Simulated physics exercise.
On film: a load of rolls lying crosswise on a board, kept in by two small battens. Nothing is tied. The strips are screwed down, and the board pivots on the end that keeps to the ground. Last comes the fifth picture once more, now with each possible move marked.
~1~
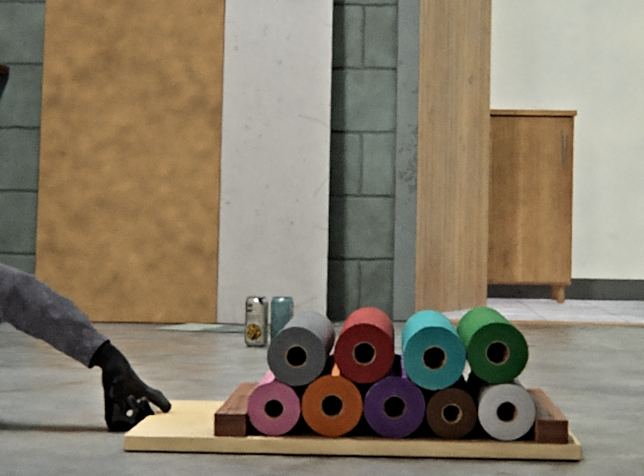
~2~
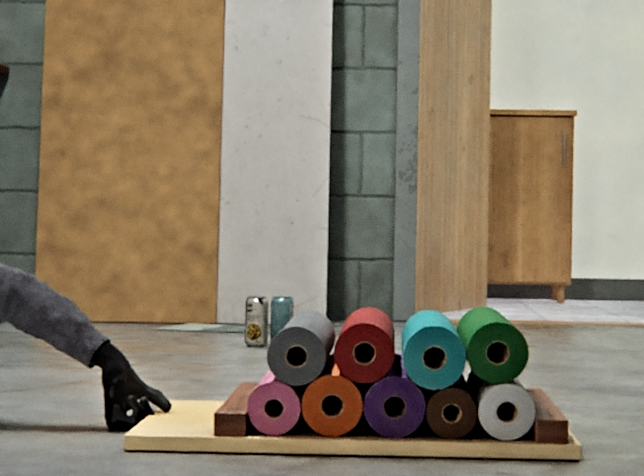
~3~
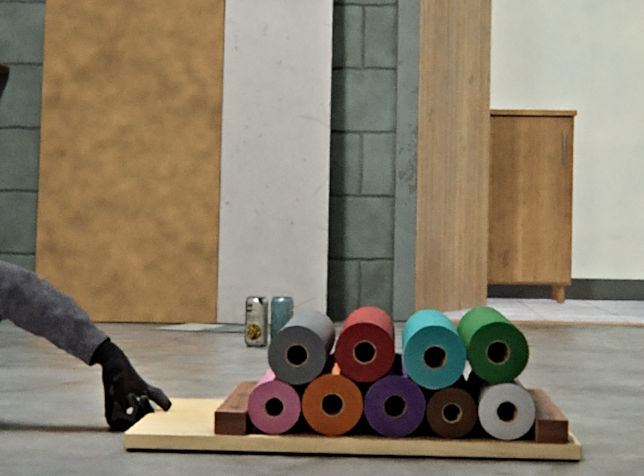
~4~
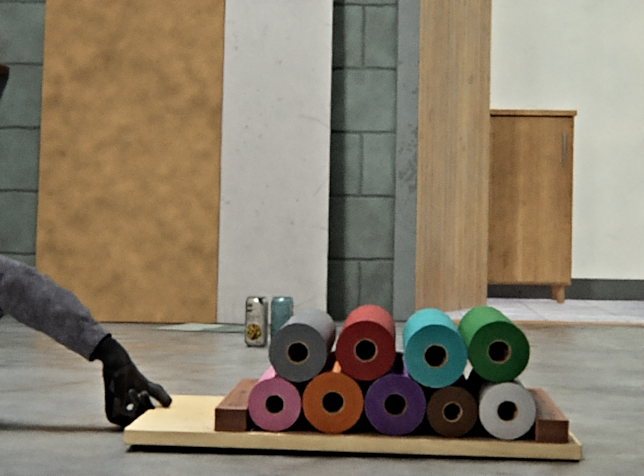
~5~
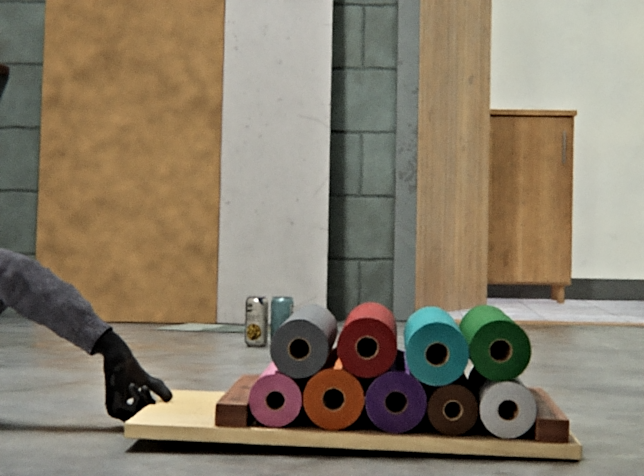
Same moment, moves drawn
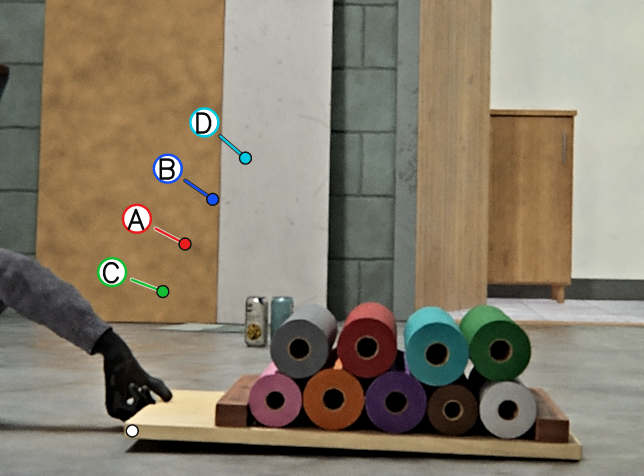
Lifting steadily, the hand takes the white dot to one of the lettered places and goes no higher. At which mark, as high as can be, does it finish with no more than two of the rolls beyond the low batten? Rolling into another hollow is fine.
The last mark within the limit is A.
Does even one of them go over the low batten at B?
Yes.
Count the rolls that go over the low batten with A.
At A the number is two.
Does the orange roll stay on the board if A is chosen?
Yes, with A.
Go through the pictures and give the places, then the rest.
Grey roll (297, 357); red roll (364, 353); green roll (498, 353), in the first picture.
Green roll (498, 353); board (355, 416), in the second picture.
Board (355, 416); pink roll (274, 407); white roll (507, 412), in the third picture.
Board (355, 413); pink roll (274, 405); orange roll (333, 403), in the fourth picture.
Board (356, 411); pink roll (275, 400); orange roll (333, 399), in the fifth picture.
On the marked copy, A at (185, 244); B at (212, 199); C at (163, 292); D at (245, 158); the white dot at (132, 431).
Following A. Soon after the start, board at 16°.
Later, board at 27°.
In the end, board at 27°, two over the low batten (turquoise, green).
As for the rest, B three over the low batten (turquoise, red, green); C two over the low batten (turquoise, green); D four over the low batten (turquoise, grey, red, green).
